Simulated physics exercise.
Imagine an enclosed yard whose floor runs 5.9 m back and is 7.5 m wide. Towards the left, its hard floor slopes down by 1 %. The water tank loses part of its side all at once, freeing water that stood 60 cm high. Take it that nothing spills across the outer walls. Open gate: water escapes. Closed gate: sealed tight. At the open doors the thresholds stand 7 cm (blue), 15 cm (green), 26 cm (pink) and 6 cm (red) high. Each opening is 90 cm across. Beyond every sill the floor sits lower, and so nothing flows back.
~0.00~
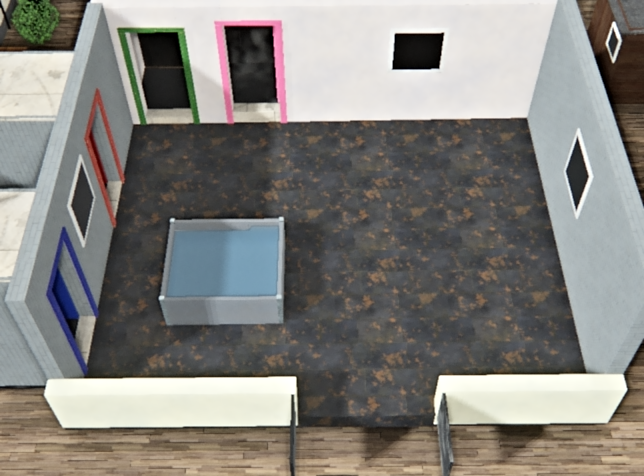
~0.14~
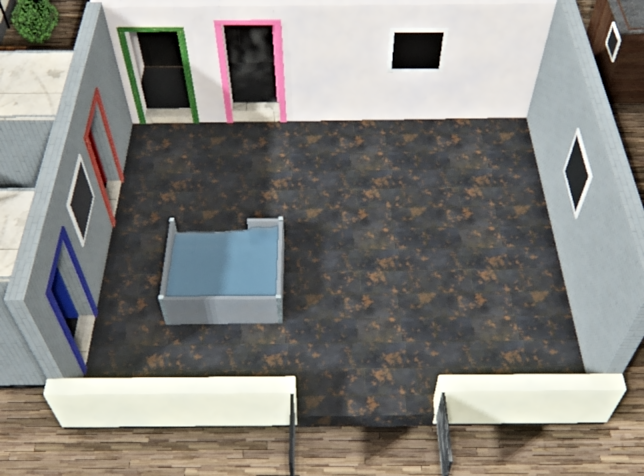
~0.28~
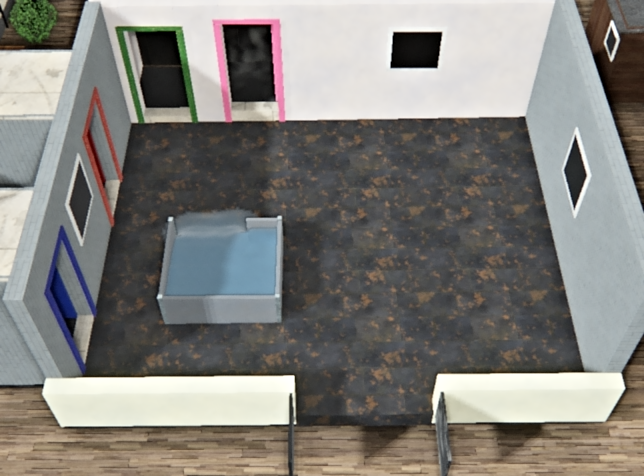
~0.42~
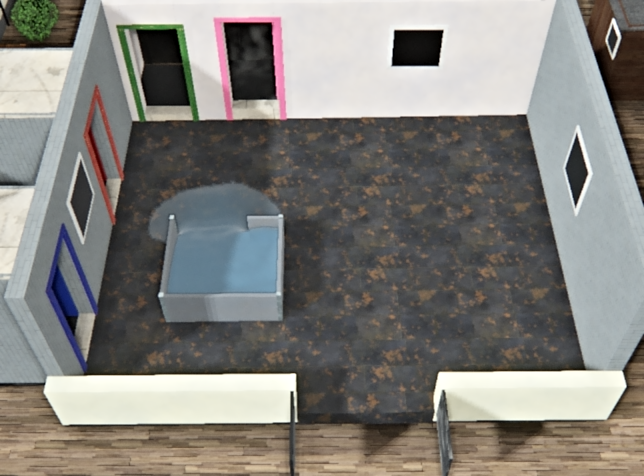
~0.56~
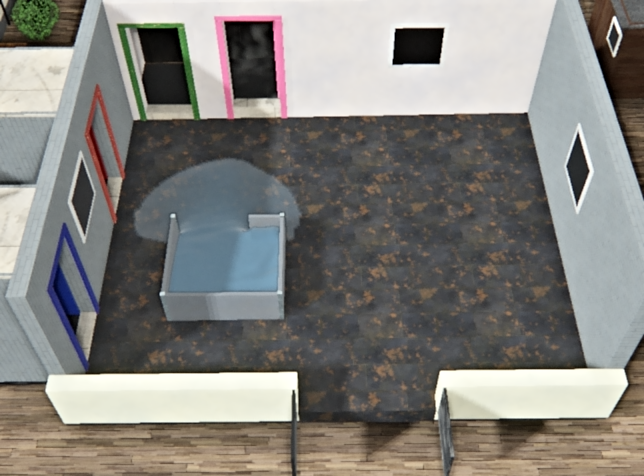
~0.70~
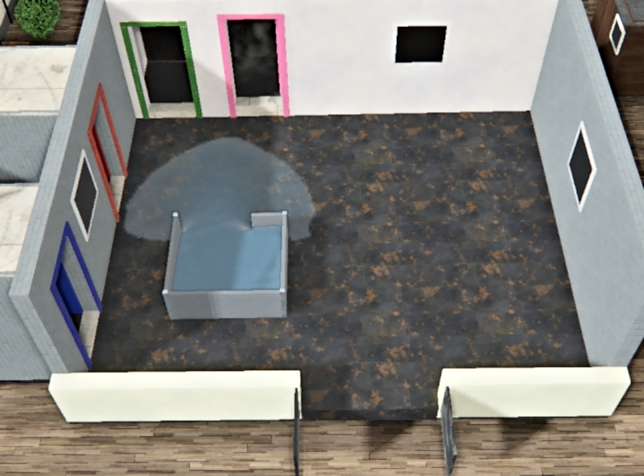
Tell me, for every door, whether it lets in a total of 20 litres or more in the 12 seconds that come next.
One by one: Blue door: Limit unbroken; green door: Limit broken; pink door: Limit unbroken; red door: Limit broken.
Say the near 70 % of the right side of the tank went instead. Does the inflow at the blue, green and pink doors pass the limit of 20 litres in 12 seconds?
Against that limit: Blue below, green below, pink not over.
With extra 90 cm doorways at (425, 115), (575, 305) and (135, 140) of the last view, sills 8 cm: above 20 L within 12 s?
Door 1: Lower; door 2: Lower; door 3: Higher.
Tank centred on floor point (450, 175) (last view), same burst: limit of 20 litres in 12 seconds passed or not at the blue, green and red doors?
Blue gets no more than that, green gets no more than that, red gets more than that.
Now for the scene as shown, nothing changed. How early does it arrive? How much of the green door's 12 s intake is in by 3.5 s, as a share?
About 95%.
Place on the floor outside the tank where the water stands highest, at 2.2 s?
About (146, 123).
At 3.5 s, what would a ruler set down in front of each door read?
In cm: Blue 0, green 17, pink 14, red 10.
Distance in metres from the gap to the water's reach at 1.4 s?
That's near 3.4 m in a straight line.
After 1.4 s water covers 20 % of the floor and is deepest (26 cm) near (210, 233); blue door not reached, green door 18 cm at the sill, 1 L in, pink door 23 cm at the sill, 0 L in, red door 9 cm at the sill, 0 L in.
After 2.2 s water covers 25 % of the floor and is deepest (33 cm) near (146, 123); blue door not reached, green door 28 cm at the sill, 27 L in, pink door 22 cm at the sill, 0 L in, red door 9 cm at the sill, 15 L in.
After 3.5 s water covers 30 % of the floor and is deepest (18 cm) near (197, 163); blue door not reached, green door 17 cm at the sill, 70 L in, pink door 14 cm at the sill, 0 L in, red door 10 cm at the sill, 27 L in.
After 7.0 s water covers 65 % of the floor and is deepest (10 cm) near (123, 194); blue door 2 cm at the sill, 0 L in, green door 8 cm at the sill, 73 L in, pink door 6 cm at the sill, 0 L in, red door 9 cm at the sill, 73 L in.
After 12.0 s water covers 95 % of the floor and is deepest (6 cm) near (84, 399); blue door 6 cm at the sill, 0 L in, green door 5 cm at the sill, 73 L in, pink door 3 cm at the sill, 0 L in, red door 5 cm at the sill, 82 L in.
